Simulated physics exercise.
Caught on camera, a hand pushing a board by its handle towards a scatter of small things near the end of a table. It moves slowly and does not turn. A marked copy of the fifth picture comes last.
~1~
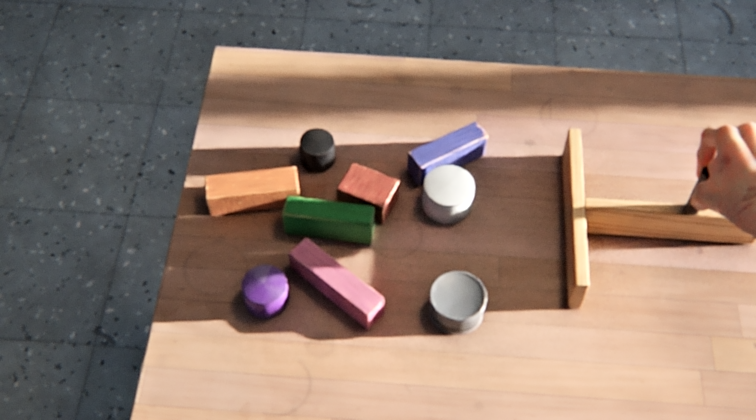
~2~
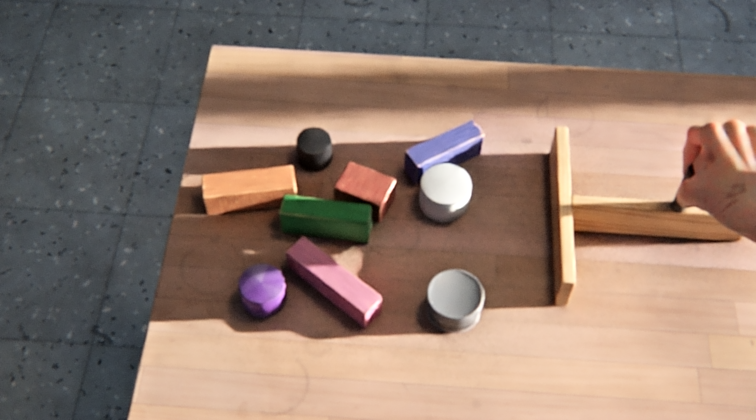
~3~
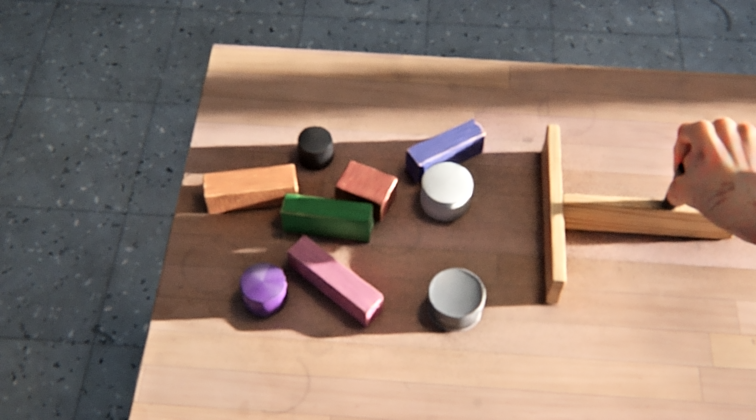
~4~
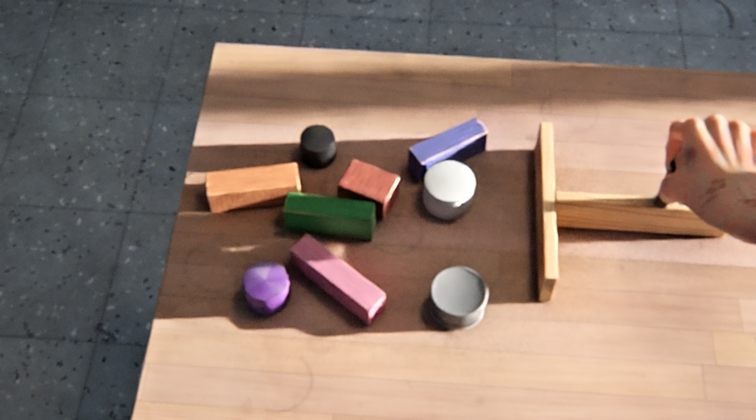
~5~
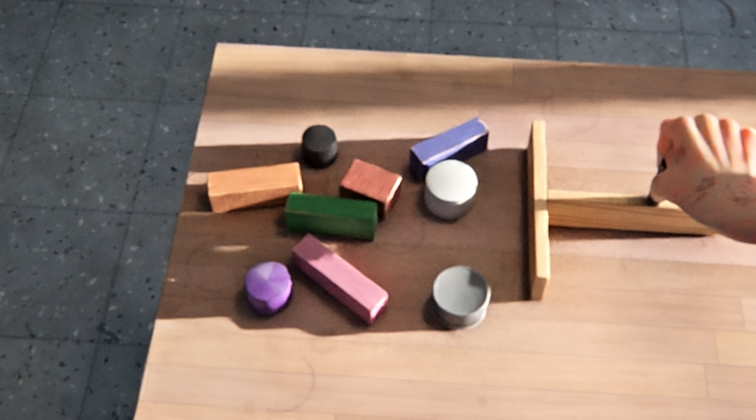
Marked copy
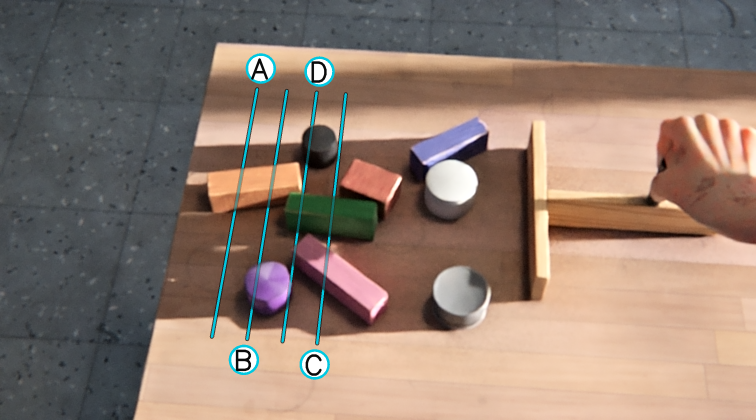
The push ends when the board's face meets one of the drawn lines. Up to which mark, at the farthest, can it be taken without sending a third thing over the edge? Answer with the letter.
It can go as far as A.
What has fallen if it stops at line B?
The orange bar.
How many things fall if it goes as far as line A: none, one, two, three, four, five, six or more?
Two.
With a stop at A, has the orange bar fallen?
By then, yes.
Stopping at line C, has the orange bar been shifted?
Yes.
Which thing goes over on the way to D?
The orange bar goes over.
On the marked copy, A at (236, 202); B at (269, 204); C at (333, 208); D at (301, 206).
Following A. Soon after the start, board (431, 188); grey tin (422, 311); blue bar (391, 150).
Later, board (321, 182); orange bar (172, 194); red block (245, 181).
In the end, board (237, 177); red block over the edge; orange bar over the edge; two fallen.
As for the rest, B is within the limit but short; C is within the limit but short; D is within the limit but short.
